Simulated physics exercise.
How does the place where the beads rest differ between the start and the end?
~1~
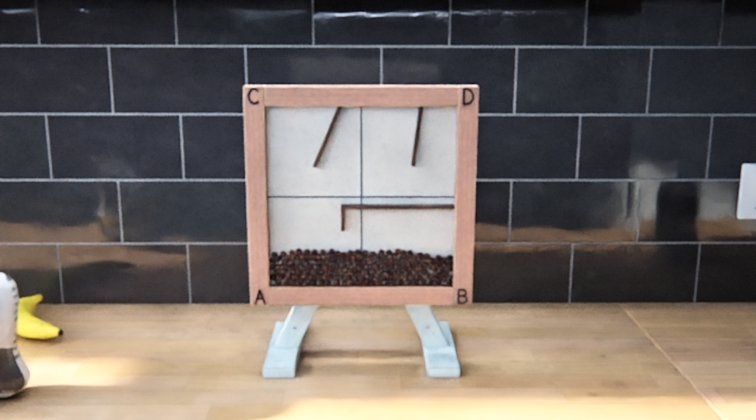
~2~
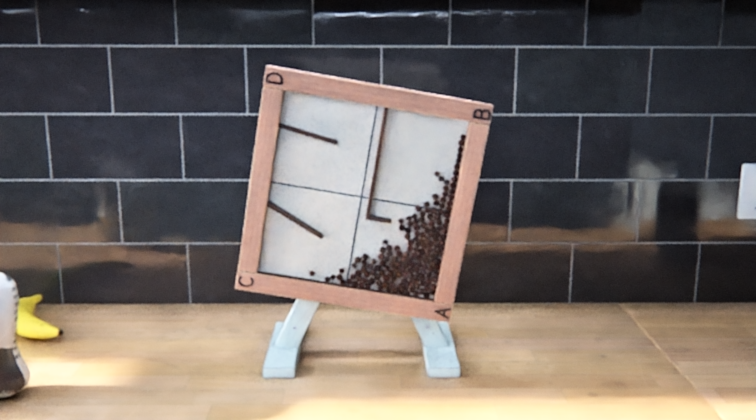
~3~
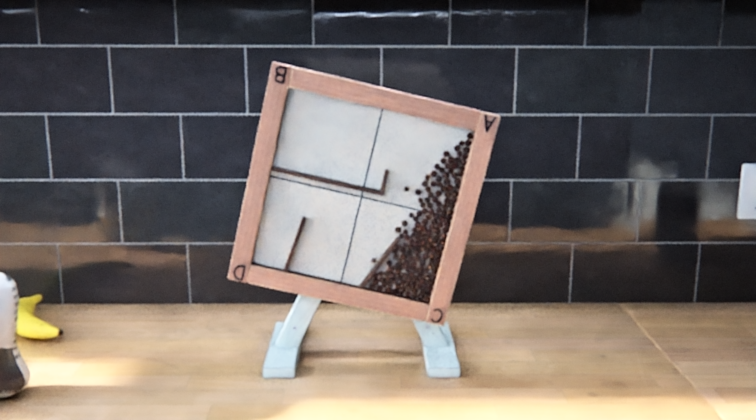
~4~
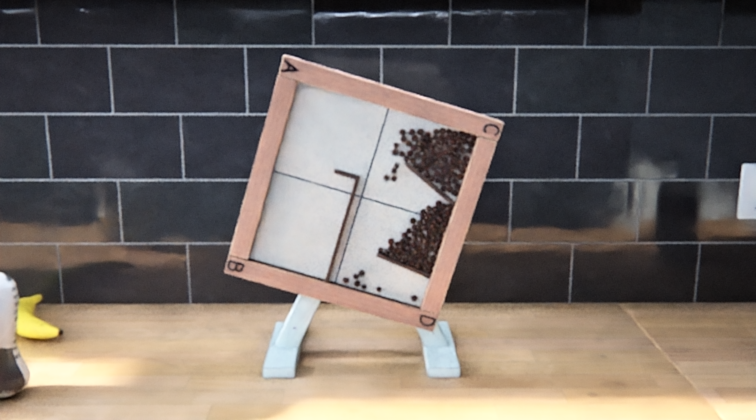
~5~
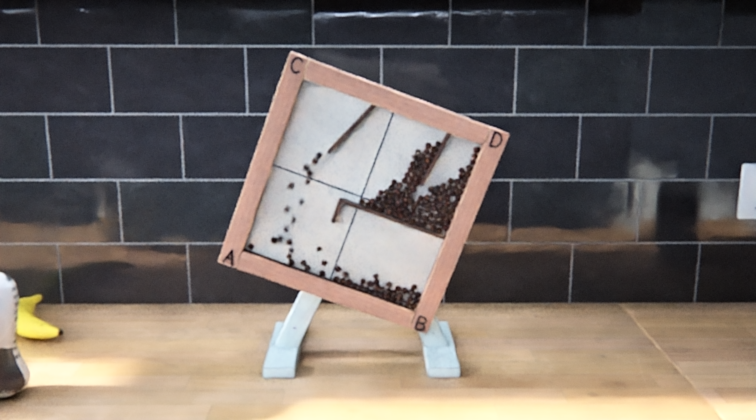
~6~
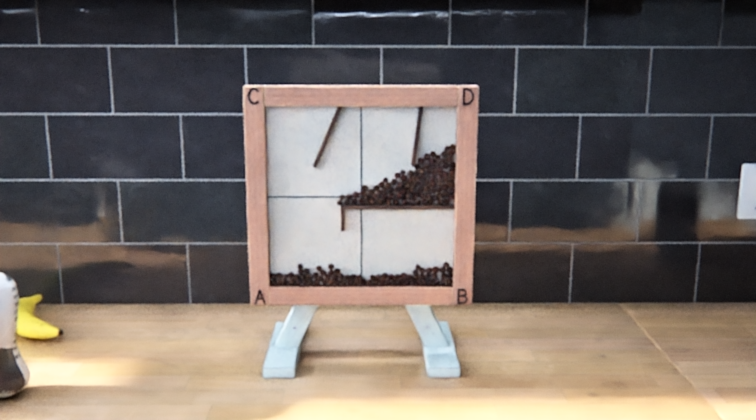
At the start the beads all lie in a layer along the bottom of the case. At the end many of them sit higher up, piled on the ledge at the right, with only a thin layer left on the bottom.
